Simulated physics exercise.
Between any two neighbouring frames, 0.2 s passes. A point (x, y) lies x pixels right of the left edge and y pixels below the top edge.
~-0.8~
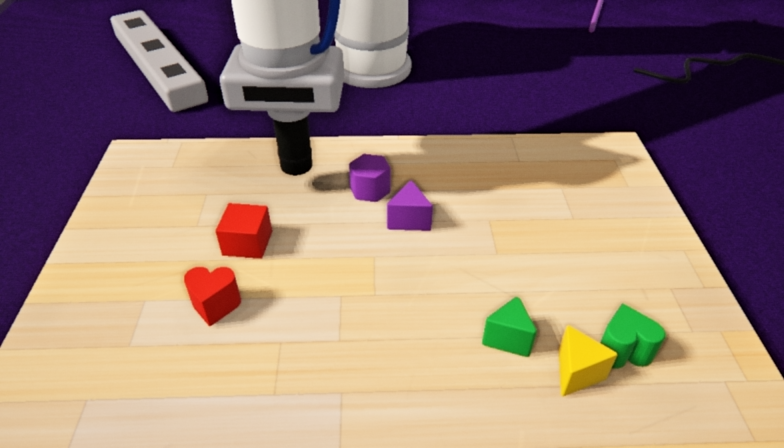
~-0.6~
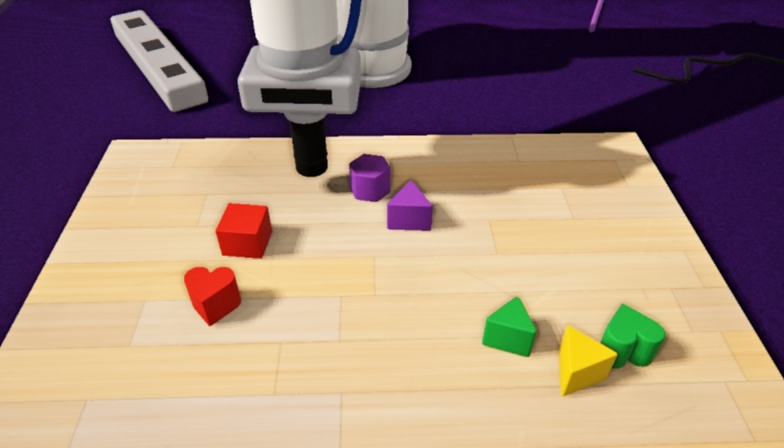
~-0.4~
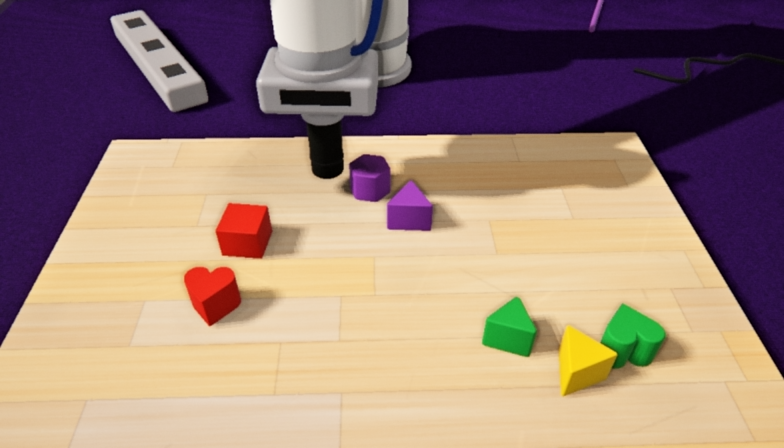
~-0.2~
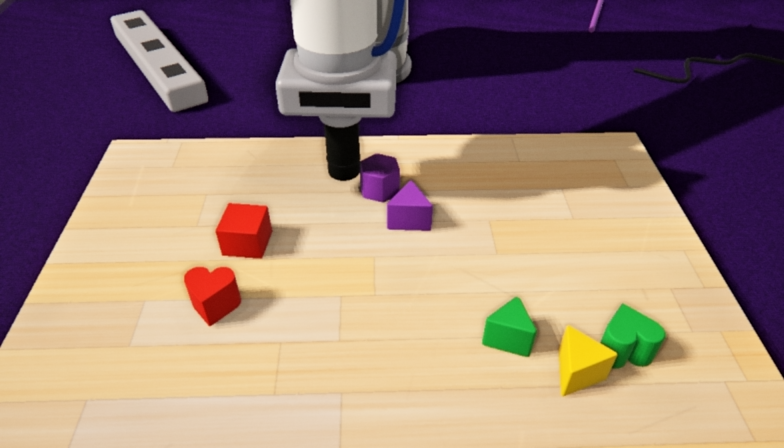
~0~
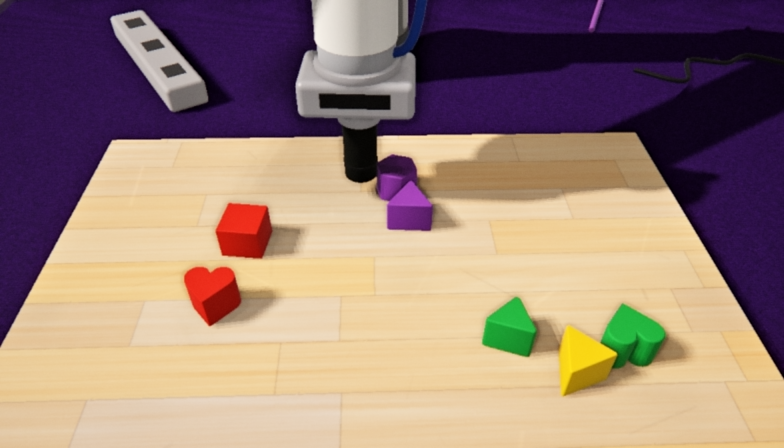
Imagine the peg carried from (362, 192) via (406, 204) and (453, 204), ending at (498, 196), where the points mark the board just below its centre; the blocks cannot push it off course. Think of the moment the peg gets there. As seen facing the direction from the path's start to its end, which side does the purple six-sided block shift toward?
It heads left.
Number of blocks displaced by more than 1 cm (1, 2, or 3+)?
Shifted over 1 cm: Two.
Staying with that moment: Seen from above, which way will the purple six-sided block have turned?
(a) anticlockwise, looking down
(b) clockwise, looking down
I'll go with a - anticlockwise, looking down.
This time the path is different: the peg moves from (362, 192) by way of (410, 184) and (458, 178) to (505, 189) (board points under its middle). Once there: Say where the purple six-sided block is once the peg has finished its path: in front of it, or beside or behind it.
It keeps leading.
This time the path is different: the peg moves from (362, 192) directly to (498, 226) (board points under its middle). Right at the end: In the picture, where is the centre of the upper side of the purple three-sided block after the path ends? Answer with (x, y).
I'd guess (431, 205).
The first path, step by step. One third of the way, peg at (407, 186); purple six-sided block at (434, 165), turned 35° anticlockwise; purple three-sided block at (417, 199), turned 25° clockwise.
Two thirds of the way, peg at (456, 185); purple six-sided block at (455, 157), turned 75° anticlockwise; purple three-sided block at (426, 201), turned 55° clockwise.
At the end, peg at (501, 178); purple six-sided block at (457, 155), turned 90° anticlockwise; purple three-sided block at (426, 201), turned 55° clockwise.
